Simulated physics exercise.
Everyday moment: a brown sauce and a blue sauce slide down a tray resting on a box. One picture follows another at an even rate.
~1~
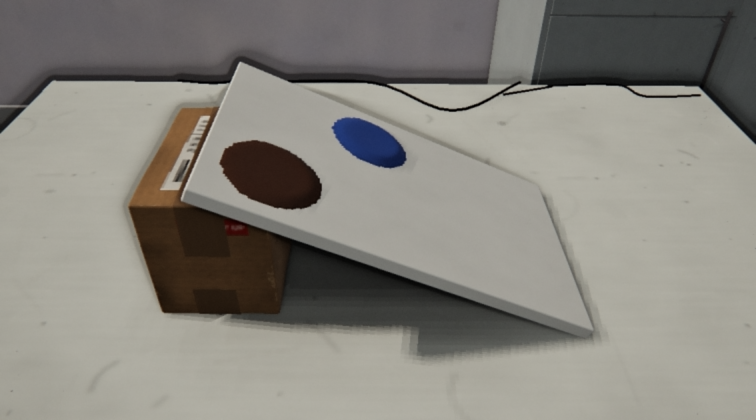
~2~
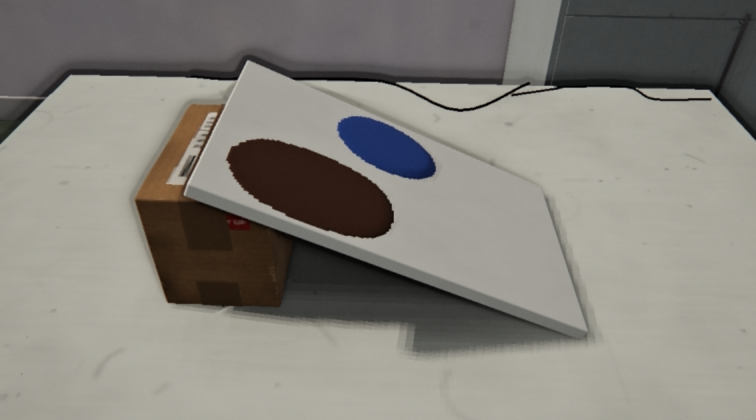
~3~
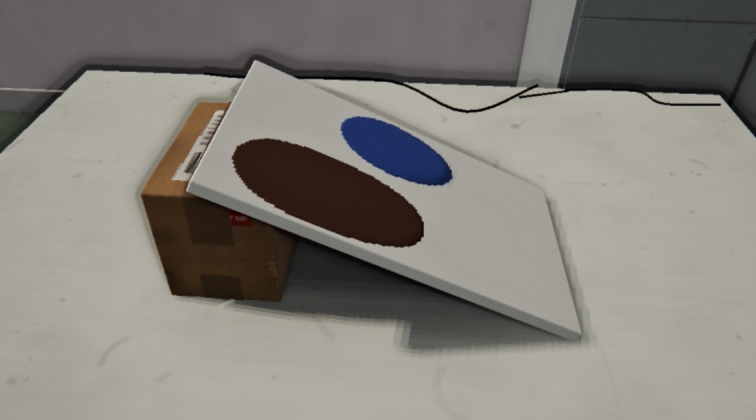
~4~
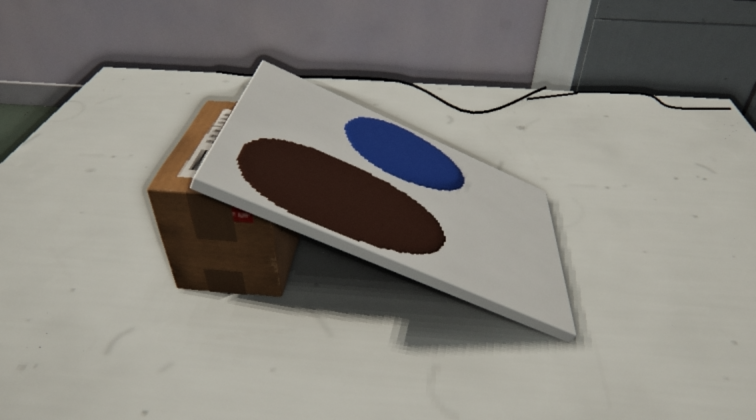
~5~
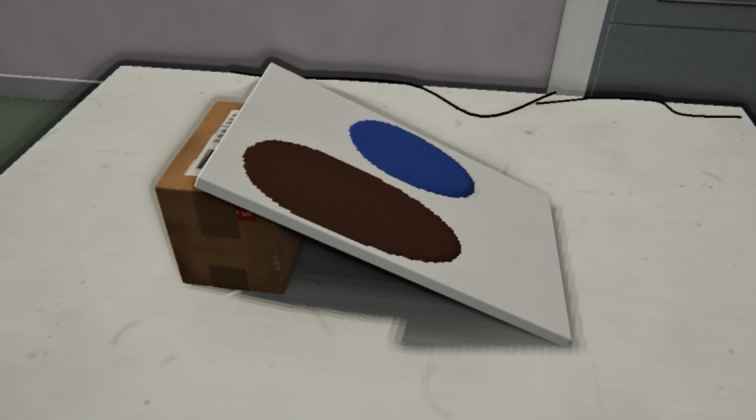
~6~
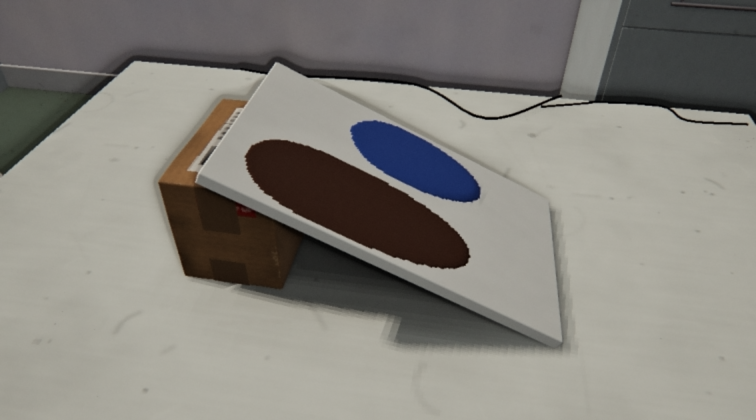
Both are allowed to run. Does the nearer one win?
Yes.
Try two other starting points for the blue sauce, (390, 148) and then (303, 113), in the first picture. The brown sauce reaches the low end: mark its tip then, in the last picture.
The tip reaches roughly (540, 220) on the first try and roughly (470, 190) on the second.
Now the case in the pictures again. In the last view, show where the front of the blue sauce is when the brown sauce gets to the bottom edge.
(521, 212).
Shortly, the brown sauce is three quarters of the way down; the blue sauce is three quarters of the way down.
Then, the brown sauce is close to the edge; the blue sauce is close to the edge.
At the finish, the brown sauce is at the low edge; the blue sauce is close to the edge.
